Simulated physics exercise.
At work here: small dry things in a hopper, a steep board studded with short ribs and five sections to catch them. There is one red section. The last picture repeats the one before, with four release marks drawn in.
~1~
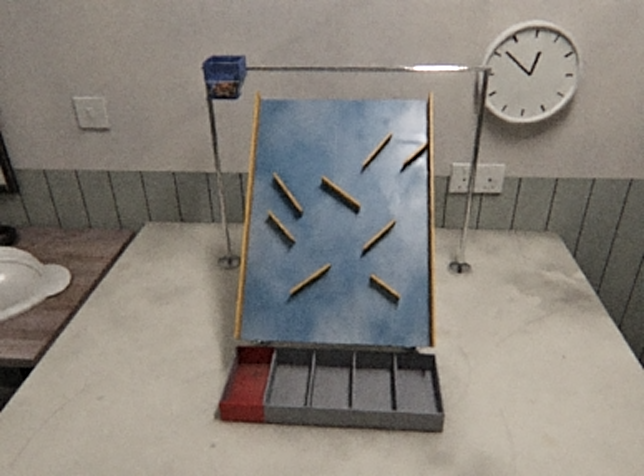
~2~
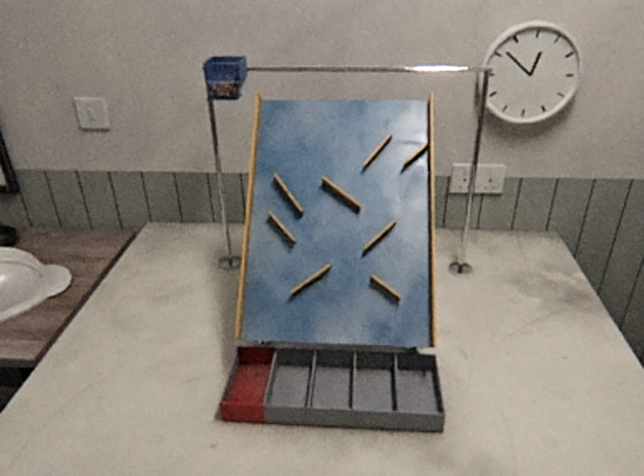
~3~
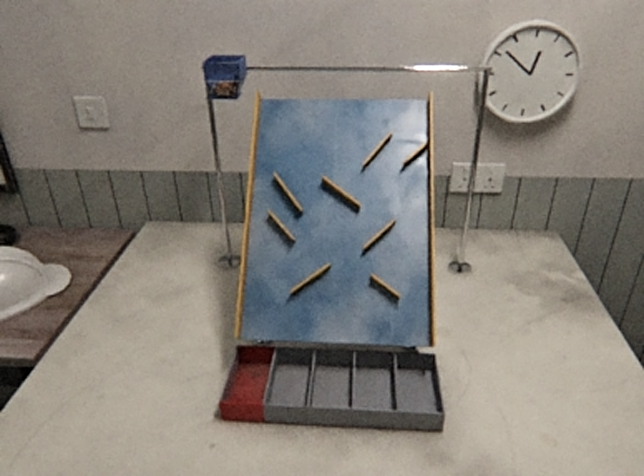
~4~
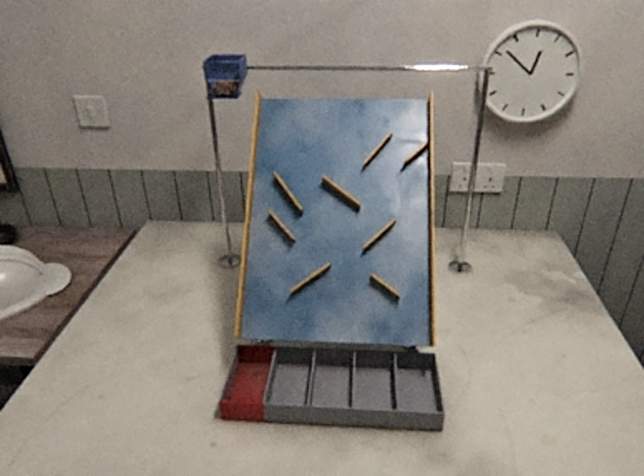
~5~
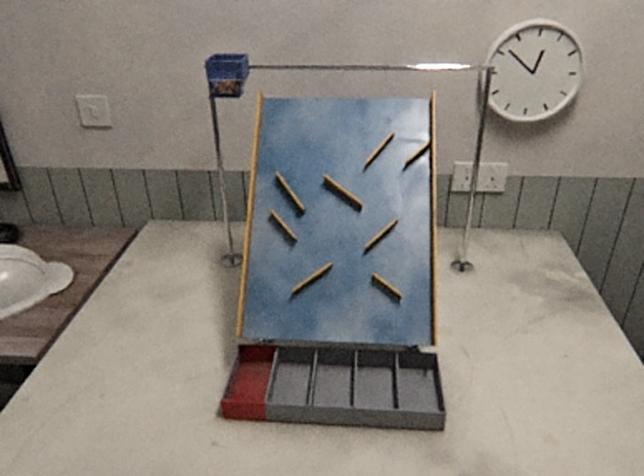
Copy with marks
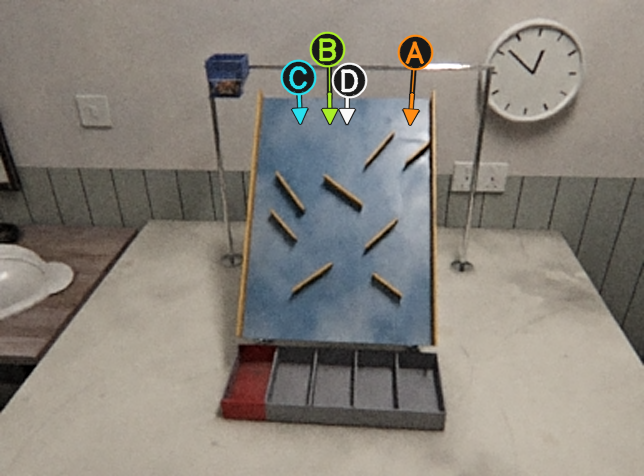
A blue board with short wooden ribs stands still above a tray with one red section.
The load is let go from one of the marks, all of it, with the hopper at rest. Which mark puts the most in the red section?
Choose C.
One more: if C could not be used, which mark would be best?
B.
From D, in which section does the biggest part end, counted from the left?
The third from the left.
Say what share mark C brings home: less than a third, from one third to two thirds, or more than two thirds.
It is from one third to two thirds.
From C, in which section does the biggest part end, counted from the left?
The first from the left.
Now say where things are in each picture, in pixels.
In the first picture, hopper at (228, 89), cereal balls, door shut.
In the second picture, ribs (364, 165) to (392, 133), (404, 164) to (428, 143), (274, 173) to (302, 211).
In the third picture, ribs (322, 176) to (360, 205), (268, 210) to (294, 240), (364, 247) to (395, 219).
In the fourth picture, ribs (290, 291) to (330, 263), (371, 274) to (400, 296).
In the fifth picture, red section at (244, 409), number 1 of 5 from the left.
On the marked copy, mark A meets the board at (410, 119); mark B meets the board at (329, 118); mark C meets the board at (300, 118); mark D meets the board at (347, 118).
If A is chosen, a small part in the red section, most in other sections, a small part outside the box.
If B is chosen, about a third in the red section, about two thirds in other sections, a stray few outside the box.
If C is chosen, about half in the red section, about a third in other sections, a small part outside the box.
If D is chosen, a small part in the red section, most in other sections, a small part outside the box.
